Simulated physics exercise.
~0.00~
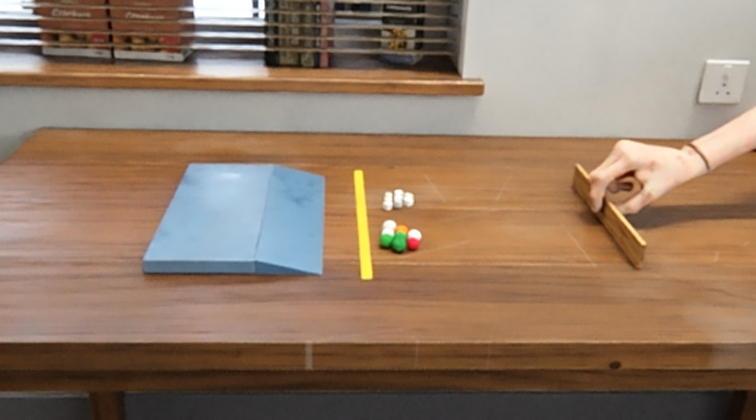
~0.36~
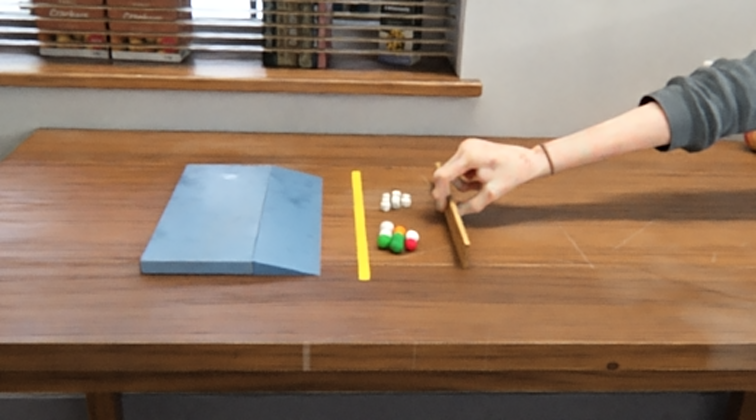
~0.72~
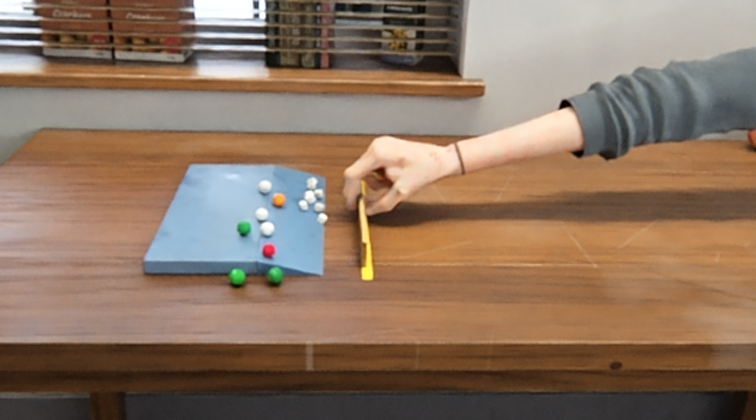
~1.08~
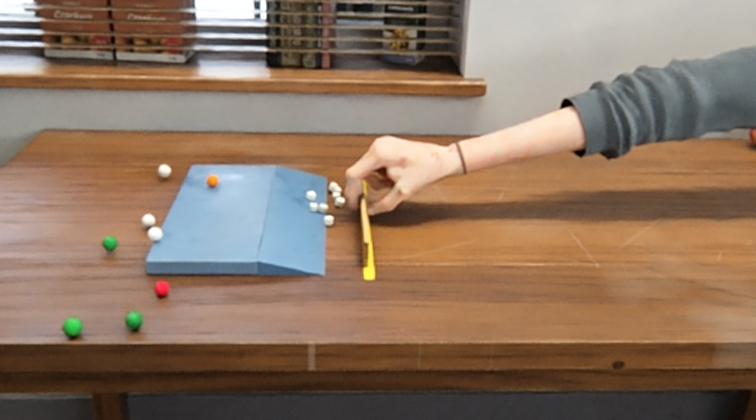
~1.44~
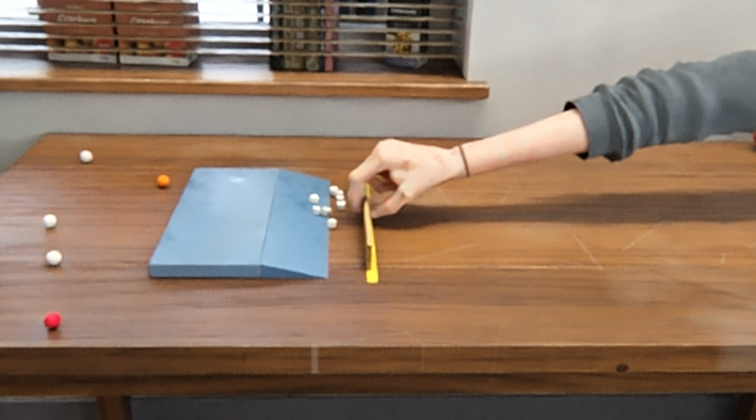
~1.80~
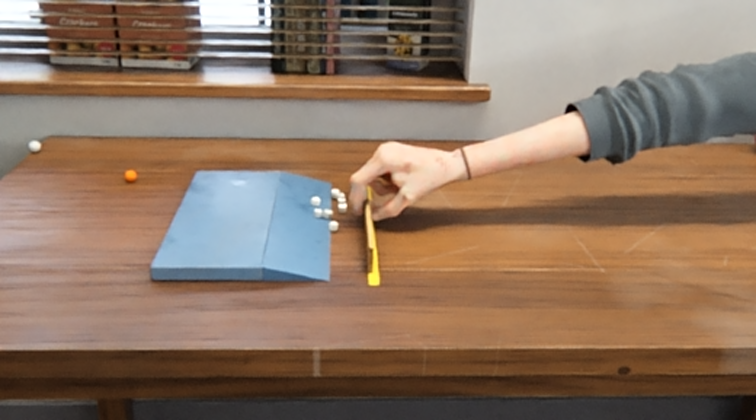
On a wooden table, a hand sweeping coloured balls over a blue ramp and away left, small white pieces staying near its foot.
